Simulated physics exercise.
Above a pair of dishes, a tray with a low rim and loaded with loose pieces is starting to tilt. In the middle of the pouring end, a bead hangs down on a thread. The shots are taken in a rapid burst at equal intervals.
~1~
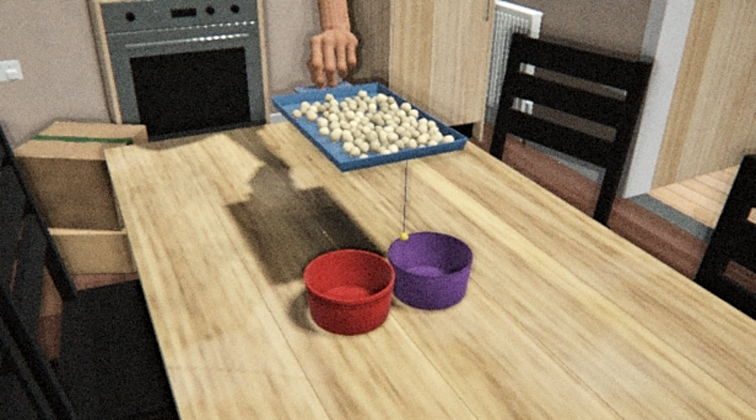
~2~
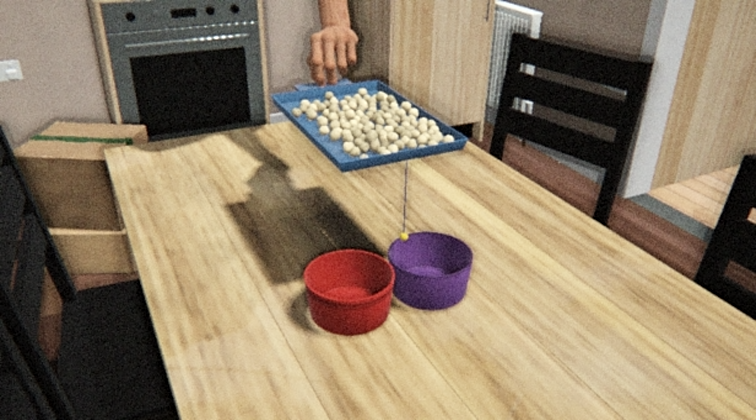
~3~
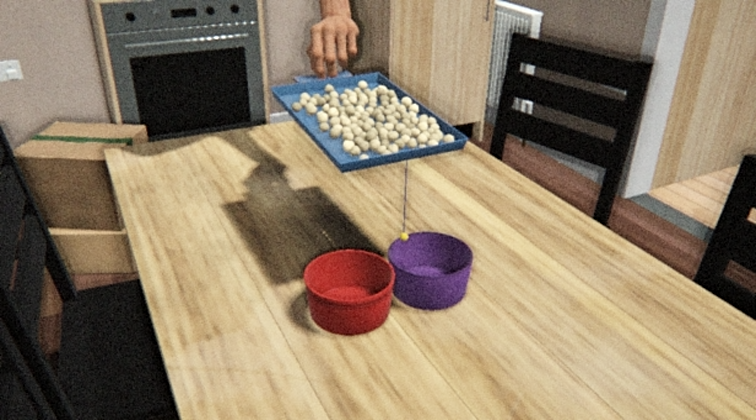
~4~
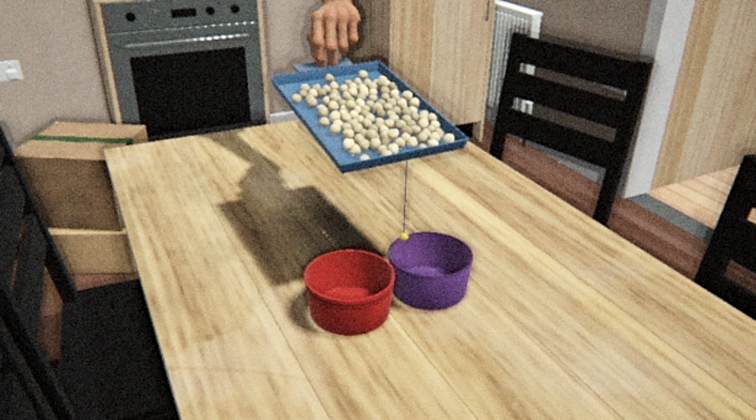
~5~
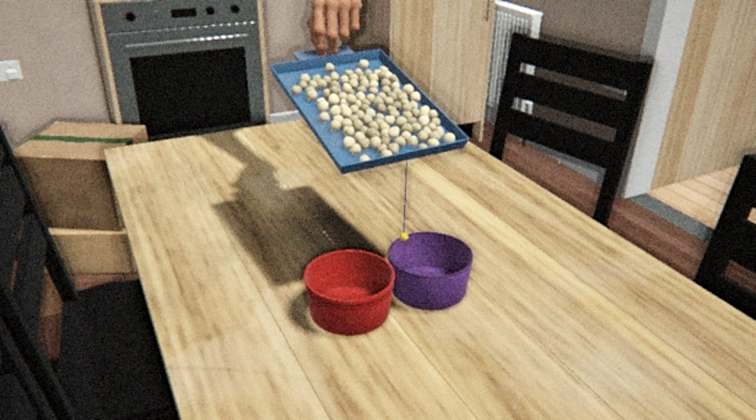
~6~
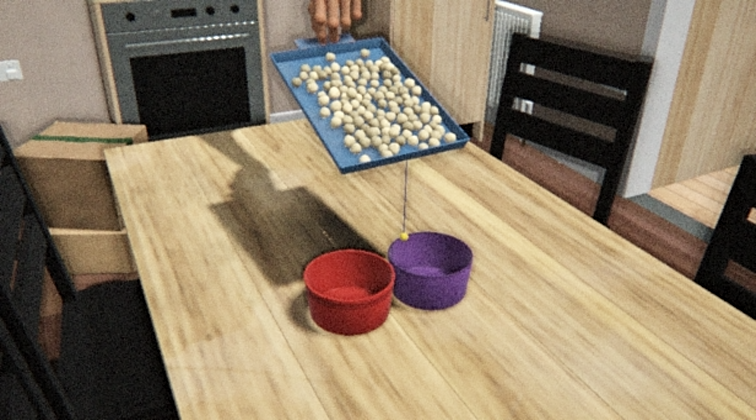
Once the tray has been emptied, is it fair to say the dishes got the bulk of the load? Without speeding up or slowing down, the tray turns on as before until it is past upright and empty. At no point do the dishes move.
In the end the dishes save the greater share of it.
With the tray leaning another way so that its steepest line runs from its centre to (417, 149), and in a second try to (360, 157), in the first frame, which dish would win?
Rightward dish on the first try, Leftward dish on the second.
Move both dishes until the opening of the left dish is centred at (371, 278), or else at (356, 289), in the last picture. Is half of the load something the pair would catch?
Well, a majority share the first time and a majority share the next.
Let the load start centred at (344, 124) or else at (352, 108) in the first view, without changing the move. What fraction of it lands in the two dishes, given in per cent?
Roughly 70 per cent, and 60 per cent.
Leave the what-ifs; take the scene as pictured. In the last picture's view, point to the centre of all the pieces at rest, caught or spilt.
I'd say the middle ends up at about (385, 303).
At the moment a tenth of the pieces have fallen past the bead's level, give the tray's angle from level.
Tilt: Around 110 degrees.
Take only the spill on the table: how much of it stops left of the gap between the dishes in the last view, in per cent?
It comes to about 10 percent.
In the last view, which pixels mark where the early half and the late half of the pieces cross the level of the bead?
Earlier half at (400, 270), later half at (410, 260).
Soon, tray tipped steeply; nearly all on the tray; a stray few in the air.
A while on, tray tipped past a quarter turn; nearly all on the tray; a stray few in the left dish; a stray few in the right dish; a stray few outside both; a stray few in the air.
Towards the end, tray tipped past a quarter turn; about a third in the left dish; about a third in the right dish; about a third outside both.
Finally, tray tipped past a quarter turn; about a third in the left dish; about a third in the right dish; about a third outside both.
